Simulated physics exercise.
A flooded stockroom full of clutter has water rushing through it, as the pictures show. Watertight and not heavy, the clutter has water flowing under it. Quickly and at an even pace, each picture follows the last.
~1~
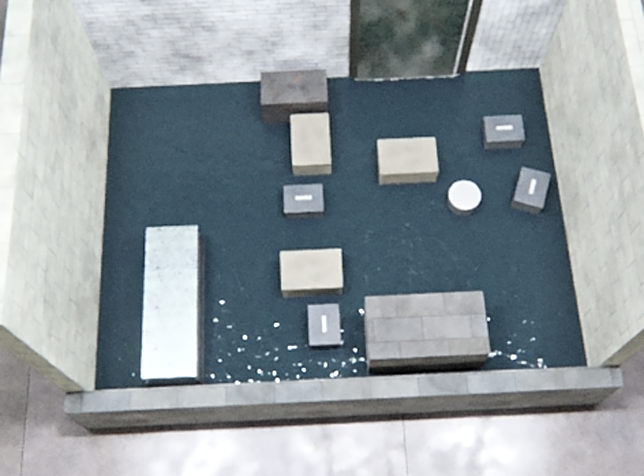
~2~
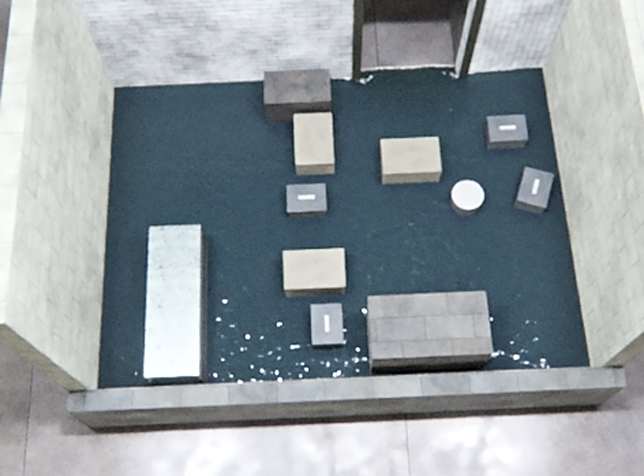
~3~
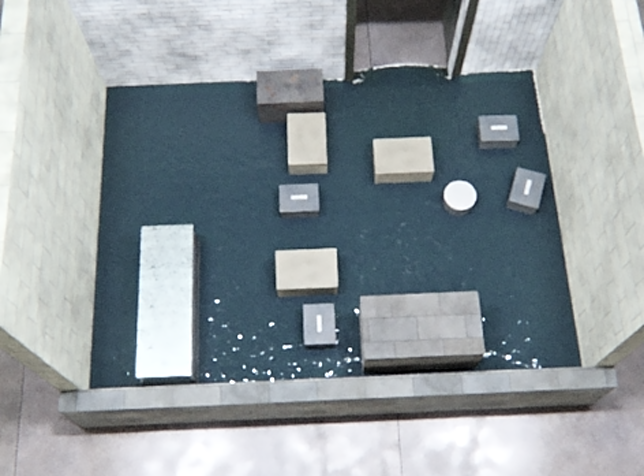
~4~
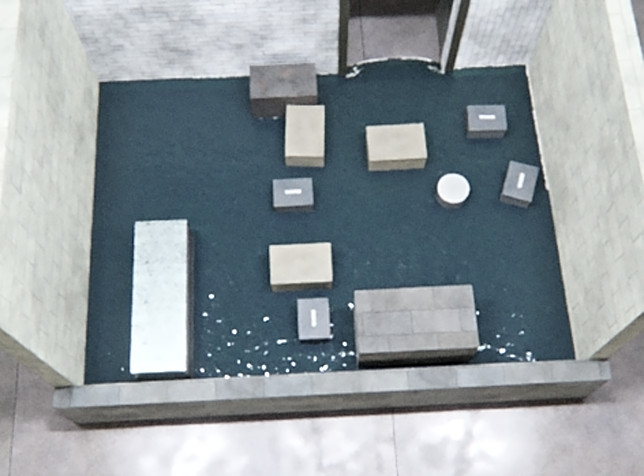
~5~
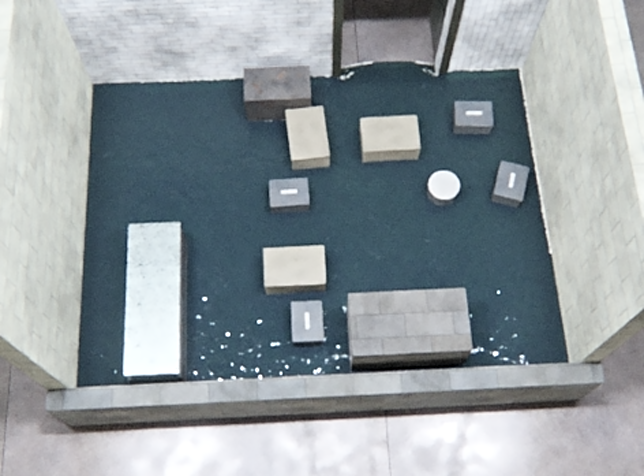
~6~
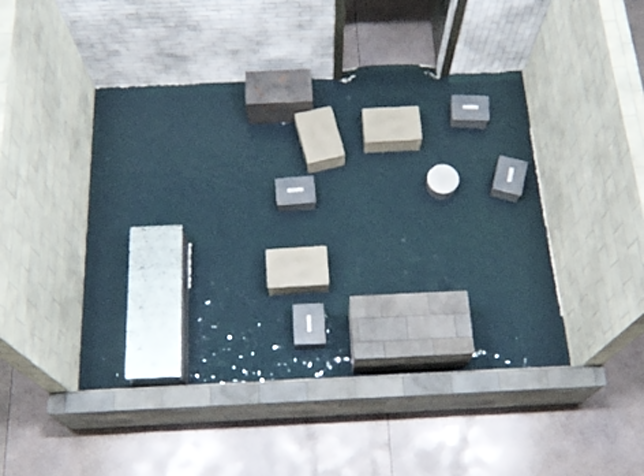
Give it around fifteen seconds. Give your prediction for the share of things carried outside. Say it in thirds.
The answer is two thirds or more.
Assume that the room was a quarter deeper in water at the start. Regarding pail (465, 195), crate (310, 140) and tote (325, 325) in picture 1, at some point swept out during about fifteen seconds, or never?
In that order: Swept away, swept away, remains.
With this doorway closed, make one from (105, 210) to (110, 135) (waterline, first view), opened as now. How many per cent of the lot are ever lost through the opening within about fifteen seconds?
Near 40 percent.
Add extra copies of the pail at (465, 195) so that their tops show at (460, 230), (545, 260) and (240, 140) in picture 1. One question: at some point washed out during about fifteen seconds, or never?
In sequence: Exits, never exits, exits.
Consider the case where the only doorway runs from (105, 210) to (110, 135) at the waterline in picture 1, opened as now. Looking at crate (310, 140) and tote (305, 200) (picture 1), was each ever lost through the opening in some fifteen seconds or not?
Taking them in order, the first leaves and the second leaves.
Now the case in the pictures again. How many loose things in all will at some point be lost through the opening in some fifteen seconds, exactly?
Count: 6.
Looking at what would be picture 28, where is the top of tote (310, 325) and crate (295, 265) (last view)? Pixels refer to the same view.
Look for them around (366, 250) and (381, 189).
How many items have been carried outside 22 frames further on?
The number comes out at 6.
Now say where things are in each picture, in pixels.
In the first picture, a crate at (408, 156) floats; a tote at (504, 128) floats; 0 of 8 have shifted.
In the second picture, a crate at (411, 155), afloat; a tote at (508, 128), afloat; 0 of 8 have shifted.
In the third picture, a crate at (403, 155), afloat; a tote at (499, 128), afloat; 0 of 8 have shifted.
In the fourth picture, a crate at (397, 142) floats, close to its start; a tote at (487, 118), afloat, close to its start; 3 of 8 have shifted.
In the fifth picture, a crate at (390, 133), afloat, close to its start; a tote at (474, 113) floats, close to its start; 5 of 8 have shifted.
In the sixth picture, a crate at (392, 124), afloat, a stride from its start; a tote at (470, 108), afloat, a stride from its start; 6 of 8 have shifted.
A moment on, 0 of 8 are out; 8 afloat.
Next, 4 of 8 are out; 4 afloat.
Later, 6 of 8 are out; 2 afloat.
In the end, 6 of 8 are out; 2 afloat.
